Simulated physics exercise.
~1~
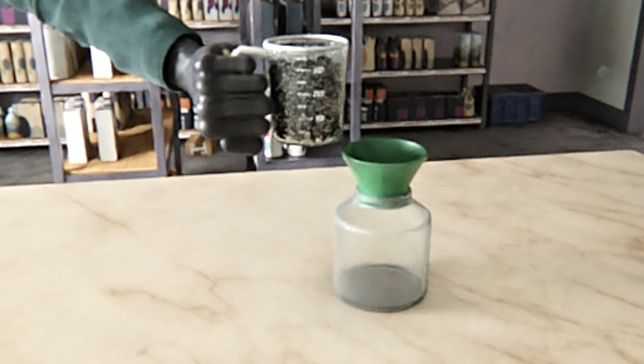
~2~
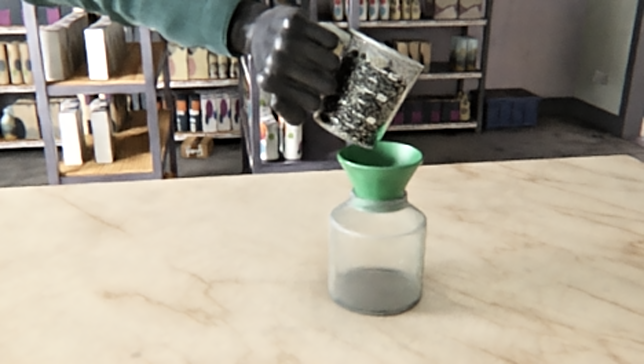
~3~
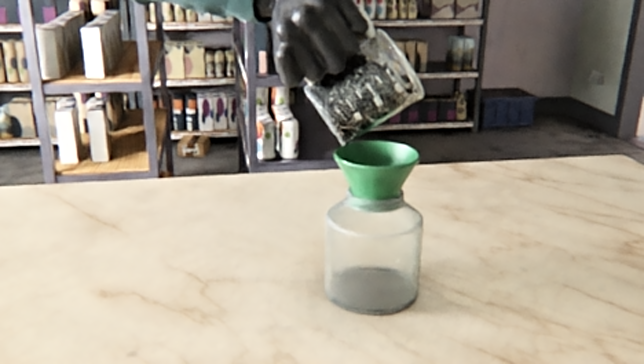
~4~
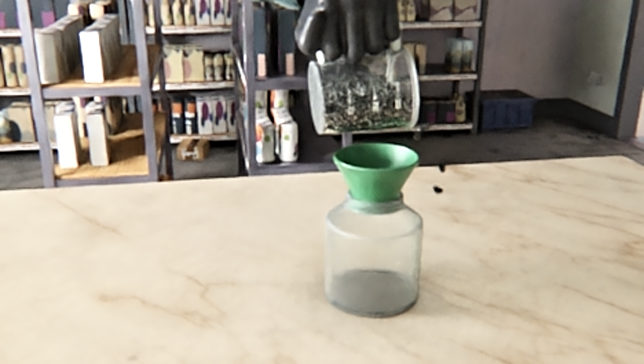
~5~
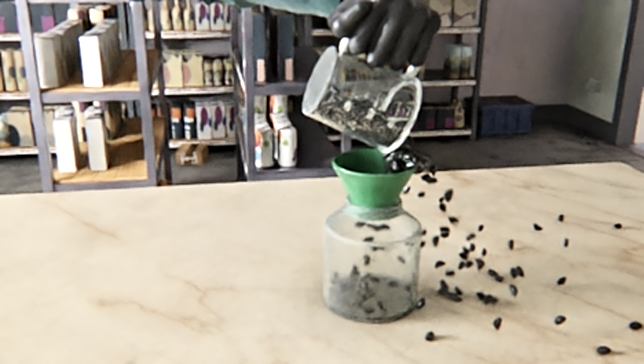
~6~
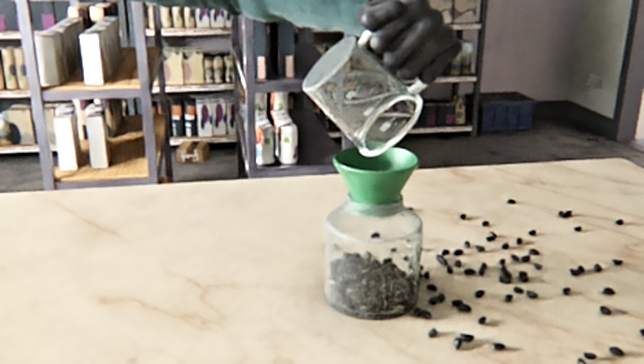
Black-gloved hand tipping black beans from a clear measuring cup through a green funnel, mostly filling the jar, some scattering right.
